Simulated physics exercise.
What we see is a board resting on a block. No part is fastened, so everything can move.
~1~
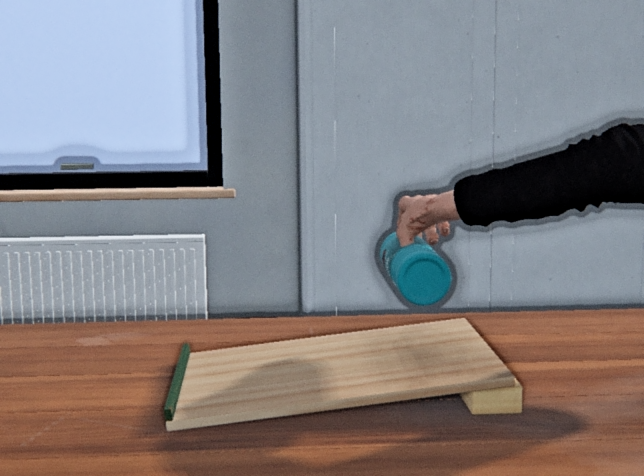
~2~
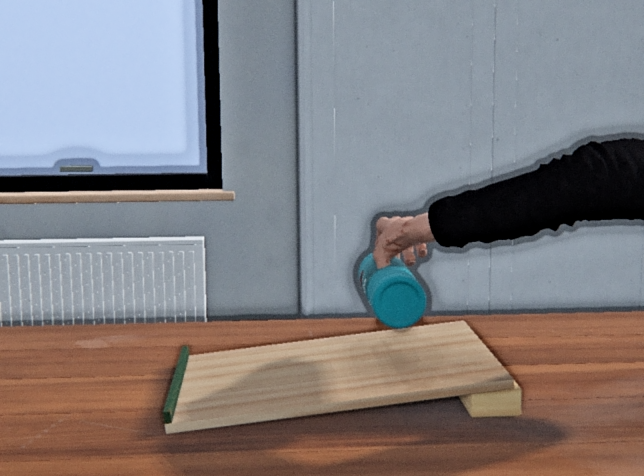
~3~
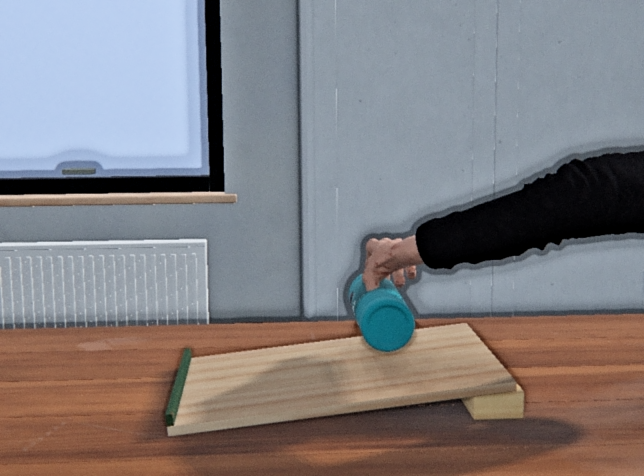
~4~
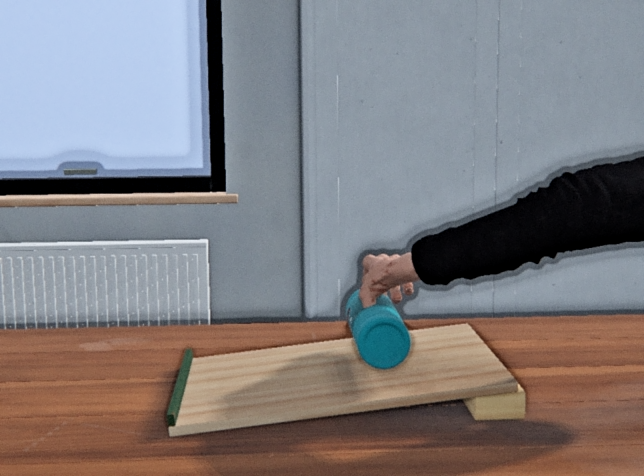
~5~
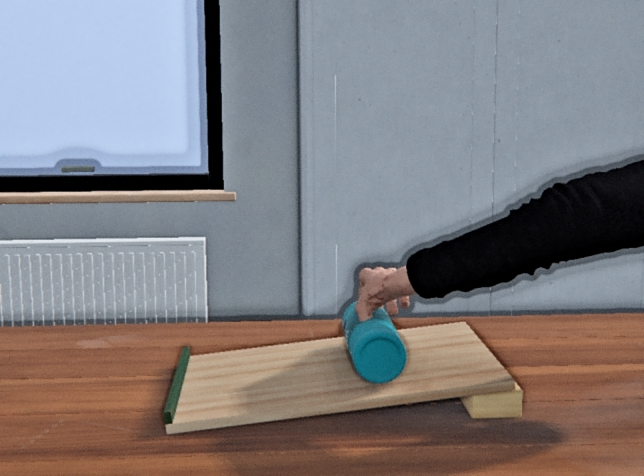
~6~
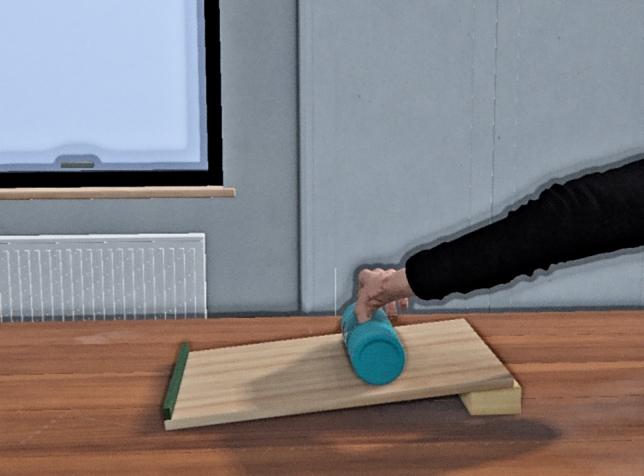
The footage shows a hand reaching in from the right and lowering a turquoise bottle, held on its side, down and slightly left onto a sloping wooden board propped on a block, then keeping hold of it there.
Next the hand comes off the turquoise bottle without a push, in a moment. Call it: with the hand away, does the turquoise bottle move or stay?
It moves down the board.
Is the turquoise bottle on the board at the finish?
Once it settles, it is resting on top.
Then, 0.50 s on from there, turquoise bottle shifted about its own width near (333, 339).
Then, 0.80 s on from there, turquoise bottle shifted well along near (269, 348).
Then, 1.00 s on from there, turquoise bottle shifted well along near (207, 355).
Then, 1.60 s on from there, turquoise bottle shifted well along near (217, 354).
In the end, moved from the start, turquoise bottle. At the end, from the last picture's camera, turquoise bottle near (199, 356). The turquoise bottle goes downhill.
